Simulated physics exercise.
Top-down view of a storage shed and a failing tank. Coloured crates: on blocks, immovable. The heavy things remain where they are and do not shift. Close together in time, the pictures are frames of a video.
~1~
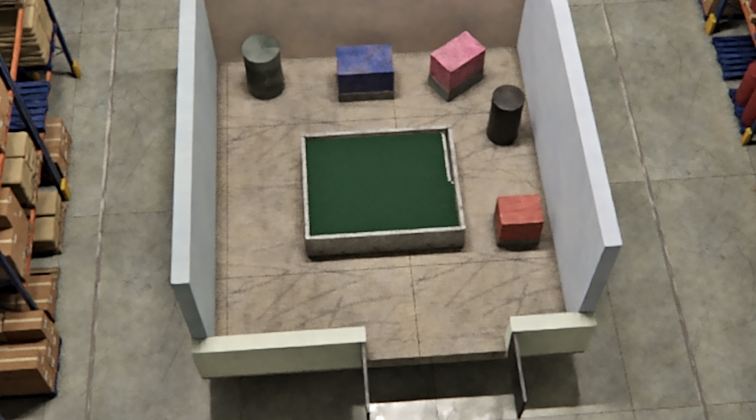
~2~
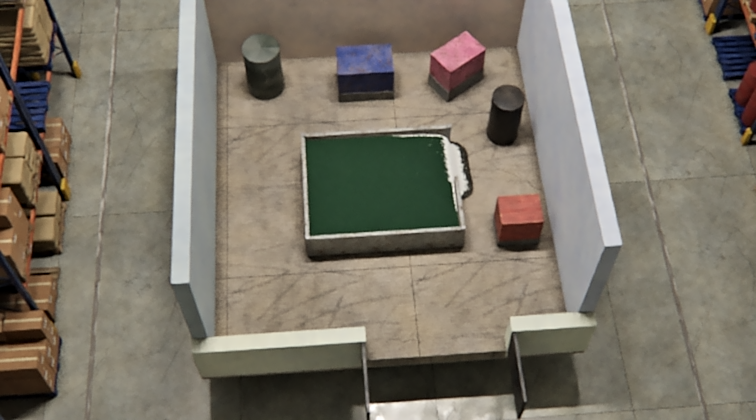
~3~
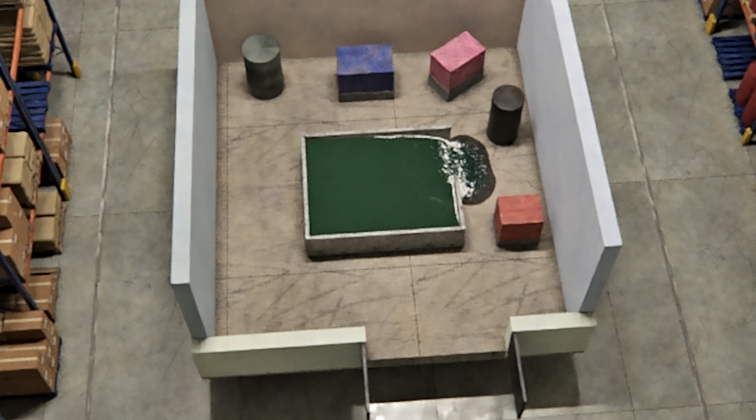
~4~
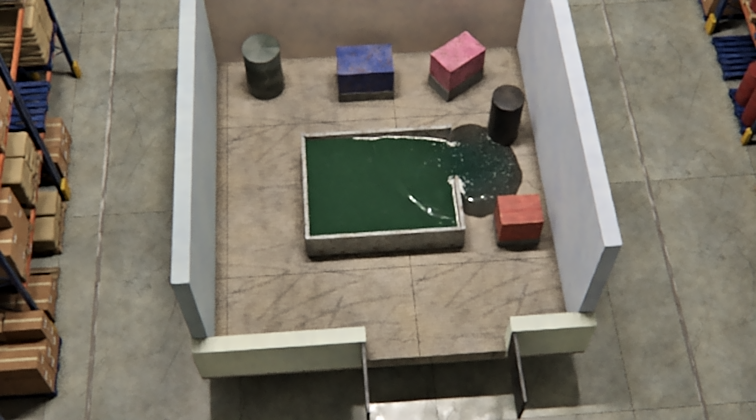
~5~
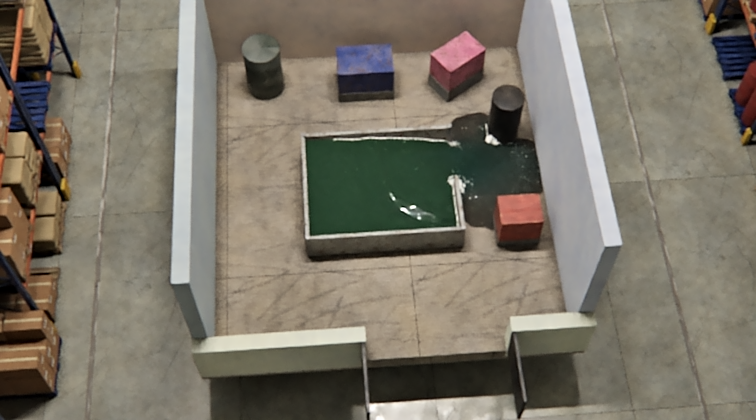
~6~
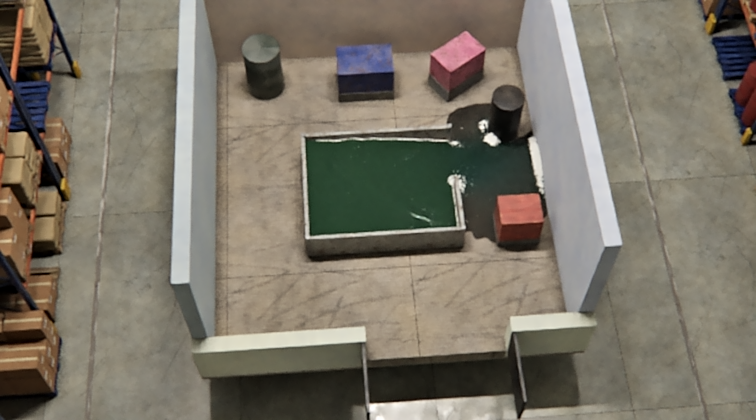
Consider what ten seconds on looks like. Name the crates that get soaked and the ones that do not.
The pink crate does not get soaked; the blue crate does not get soaked; the red crate gets soaked.
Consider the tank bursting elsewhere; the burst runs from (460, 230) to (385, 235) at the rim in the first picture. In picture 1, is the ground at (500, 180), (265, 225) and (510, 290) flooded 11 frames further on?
Read off point by point, the answer is not soaked, not soaked, soaking.
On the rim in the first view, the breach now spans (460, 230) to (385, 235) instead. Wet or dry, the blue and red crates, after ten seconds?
The blue crate is untouched; the red crate is untouched.
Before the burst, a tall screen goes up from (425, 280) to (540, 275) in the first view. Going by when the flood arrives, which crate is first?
The red crate.
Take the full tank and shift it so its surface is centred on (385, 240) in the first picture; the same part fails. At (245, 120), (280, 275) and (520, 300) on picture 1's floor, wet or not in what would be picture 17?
Taking the three spots in order: Bare, bare, swamped.
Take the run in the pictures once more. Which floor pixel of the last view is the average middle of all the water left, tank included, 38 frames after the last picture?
Centre of the water: Near (431, 177).
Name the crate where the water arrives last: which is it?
Last is the blue-painted one.
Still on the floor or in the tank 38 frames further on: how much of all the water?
Roughly 96 out of every hundred parts.
A moment on, water covers 15 % of the floor; the pink crate water round its plinth, the blue crate not reached, the red crate water round its plinth.
Next, water covers 25 % of the floor; the pink crate water round its plinth, the blue crate not reached, the red crate water round its plinth.
Then, water covers 40 % of the floor; the pink crate water round its plinth, the blue crate water round its plinth, the red crate water round its plinth.
Later, water covers 75 % of the floor; the pink crate water round its plinth, the blue crate water round its plinth, the red crate water round its plinth.
In the end, water covers 95 % of the floor; the pink crate stayed above the water, the blue crate stayed above the water, the red crate was topped.
